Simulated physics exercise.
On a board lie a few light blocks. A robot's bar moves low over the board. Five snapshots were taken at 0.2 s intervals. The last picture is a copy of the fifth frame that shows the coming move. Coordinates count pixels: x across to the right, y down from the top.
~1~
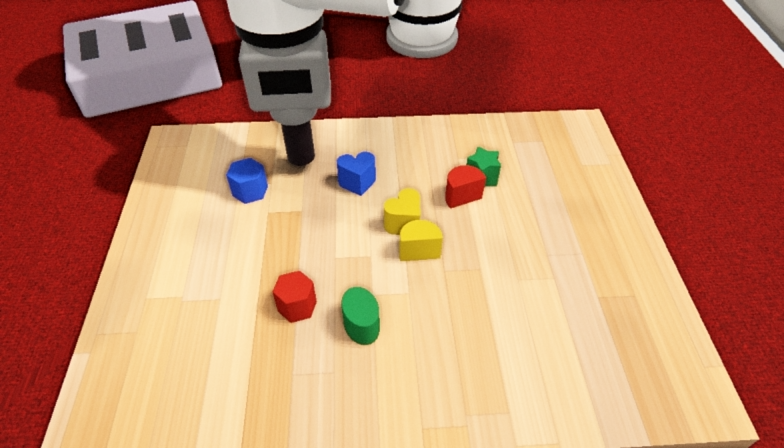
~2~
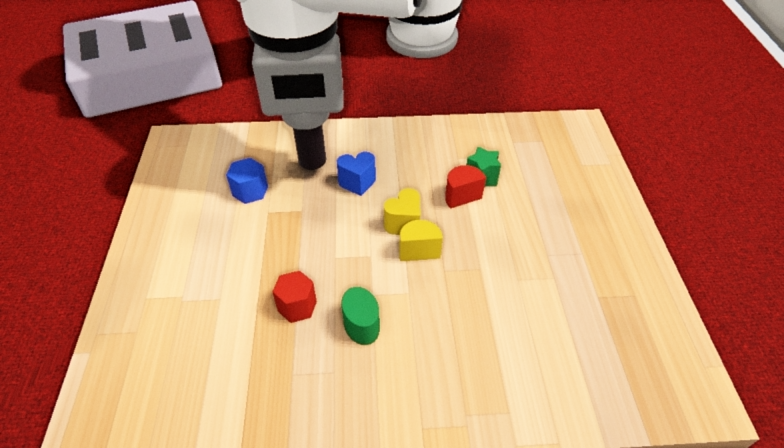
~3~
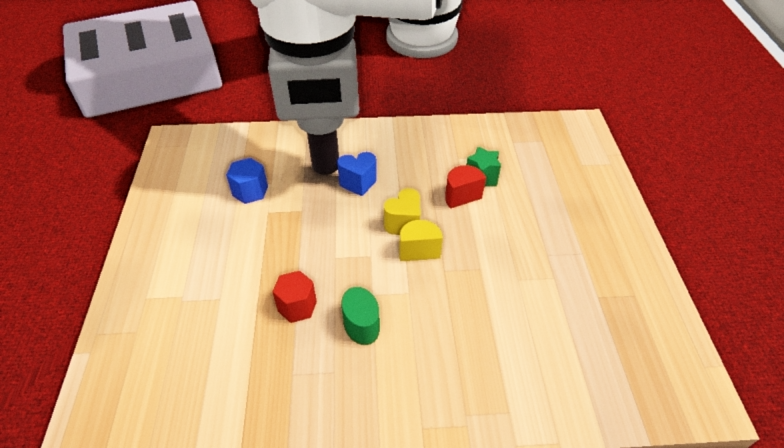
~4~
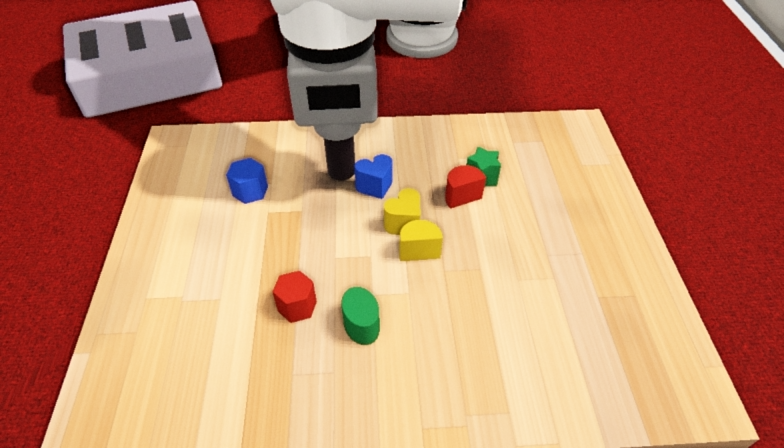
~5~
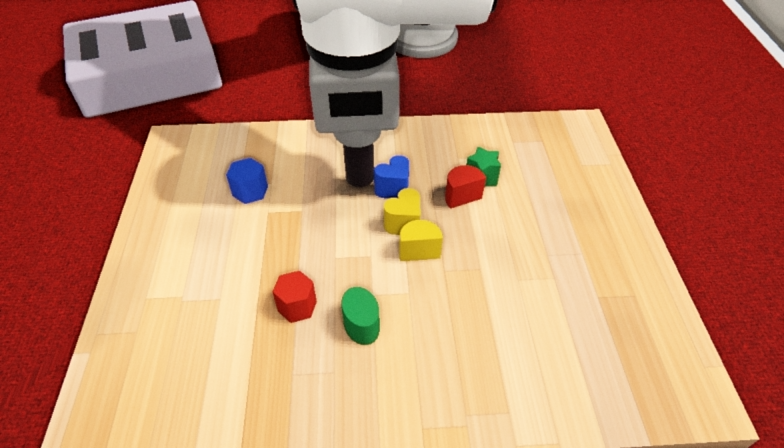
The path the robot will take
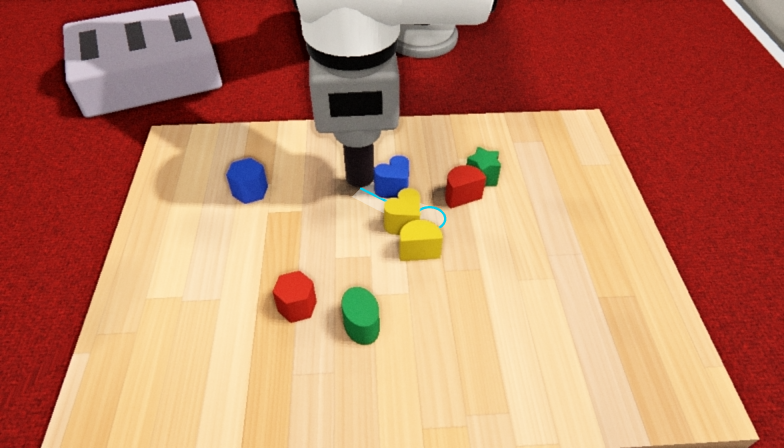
To begin with, a robot arm's dark bar stands near the far edge of a wooden board, between a blue block and a blue heart-shaped block. The bar moves right to the heart, then pushes it a short way right, close behind the yellow heart-shaped block, while the other blocks stay still.
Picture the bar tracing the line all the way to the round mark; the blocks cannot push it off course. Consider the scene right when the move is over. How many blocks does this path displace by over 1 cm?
Three or more blocks move.
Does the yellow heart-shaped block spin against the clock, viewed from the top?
No, that is not how it ends up.
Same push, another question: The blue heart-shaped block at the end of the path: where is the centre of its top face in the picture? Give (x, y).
For the centre of its top, I'd go with (428, 175).
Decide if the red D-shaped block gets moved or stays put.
The block you're asking about stays where it is.
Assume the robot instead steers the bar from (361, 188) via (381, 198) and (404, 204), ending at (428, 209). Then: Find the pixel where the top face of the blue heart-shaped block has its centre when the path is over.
The top centre is at (434, 169).
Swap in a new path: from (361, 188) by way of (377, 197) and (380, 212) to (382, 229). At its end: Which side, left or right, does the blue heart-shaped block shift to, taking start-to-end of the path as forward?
The blue heart-shaped block goes left.
Path on the board, from (361, 188) over (393, 205) to (430, 218).
The first path, step by step. Halfway along, bar at (394, 194); blue heart-shaped block at (418, 170), turned 65° anticlockwise.
At the end, bar at (431, 207); blue heart-shaped block at (428, 175), turned 125° anticlockwise; yellow heart-shaped block at (426, 218), turned 55° clockwise; yellow D-shaped block at (422, 246); red D-shaped block in place.
